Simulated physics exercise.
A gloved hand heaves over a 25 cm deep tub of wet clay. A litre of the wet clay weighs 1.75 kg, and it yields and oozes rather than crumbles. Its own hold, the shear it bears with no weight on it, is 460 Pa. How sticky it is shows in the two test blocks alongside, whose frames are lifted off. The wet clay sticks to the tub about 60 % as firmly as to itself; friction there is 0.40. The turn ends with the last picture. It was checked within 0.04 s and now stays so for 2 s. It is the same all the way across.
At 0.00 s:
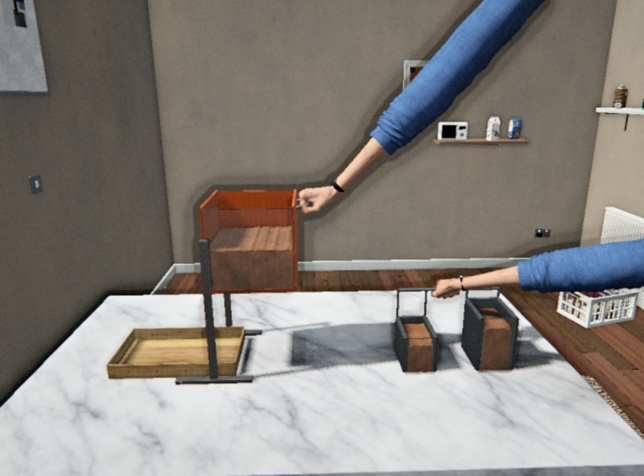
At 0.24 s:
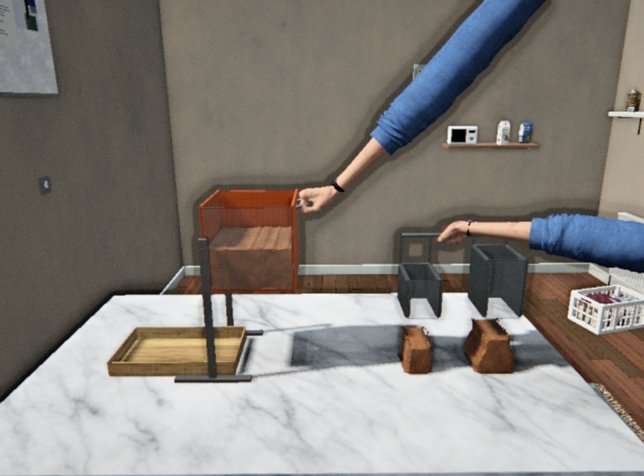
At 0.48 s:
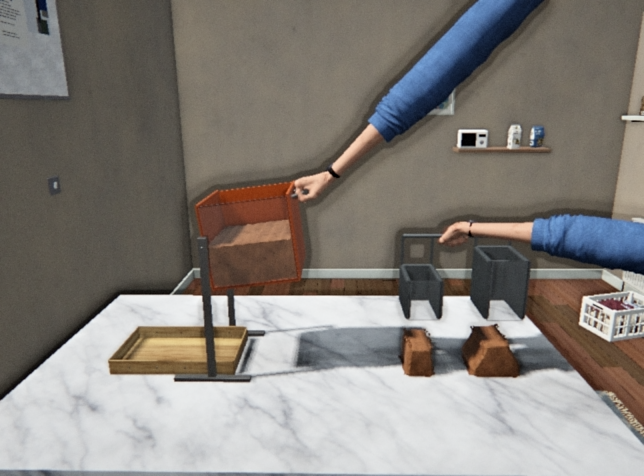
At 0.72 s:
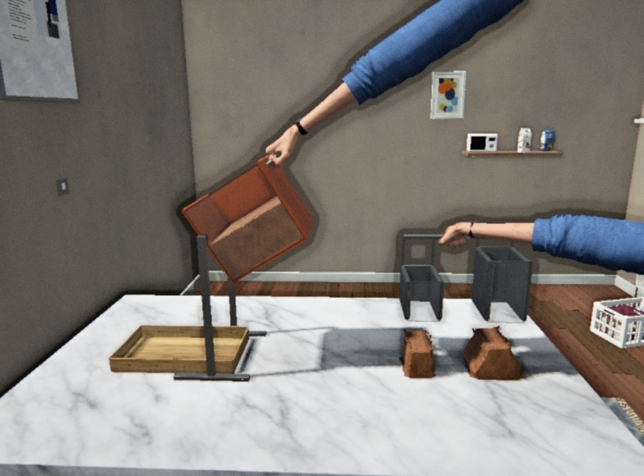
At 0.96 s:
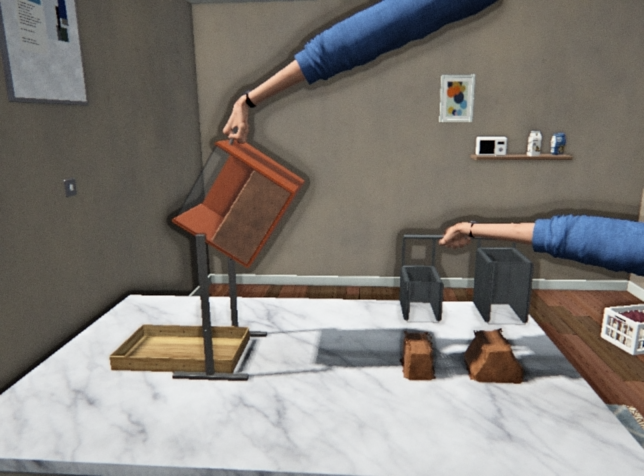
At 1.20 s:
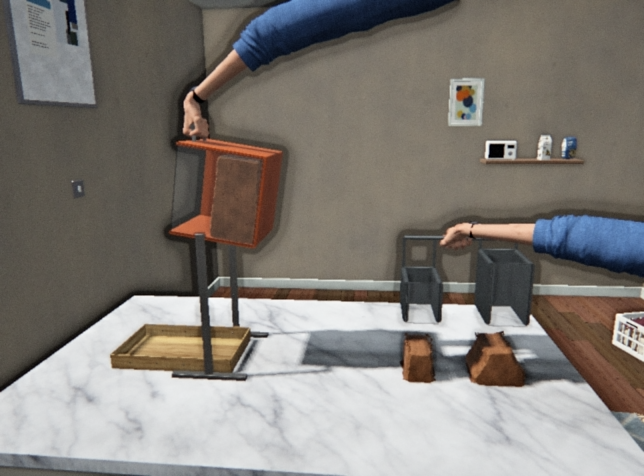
At first, one hand grips an upright orange tub of brown material on a stand while another lifts two dark molds off brown blocks, and the larger block slumps slightly. Then the first hand swings the tub steadily leftward until it rests nearly on its side, the material still inside.
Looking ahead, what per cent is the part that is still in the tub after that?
The part that is still in the tub after that is near 99 %.
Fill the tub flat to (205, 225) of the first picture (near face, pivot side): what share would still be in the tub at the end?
Then about 70 %.
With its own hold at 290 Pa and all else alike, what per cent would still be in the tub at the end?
In that case some 85 per cent.
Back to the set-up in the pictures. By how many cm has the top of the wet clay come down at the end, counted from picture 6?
Some 9 cm.
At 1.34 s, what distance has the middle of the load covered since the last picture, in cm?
Some 4 cm.
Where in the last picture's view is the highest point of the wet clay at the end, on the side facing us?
At about (219, 190).
After 1.34 s, the tub is at 81 degrees and holds 100 %.
After 1.51 s, the tub is at 81 degrees and holds 100 %.
After 1.68 s, the tub is at 81 degrees and holds 99 %.
After 1.85 s, the tub is at 81 degrees and holds 99 %.
After 3.20 s, the tub is at 81 degrees and holds 99 %.
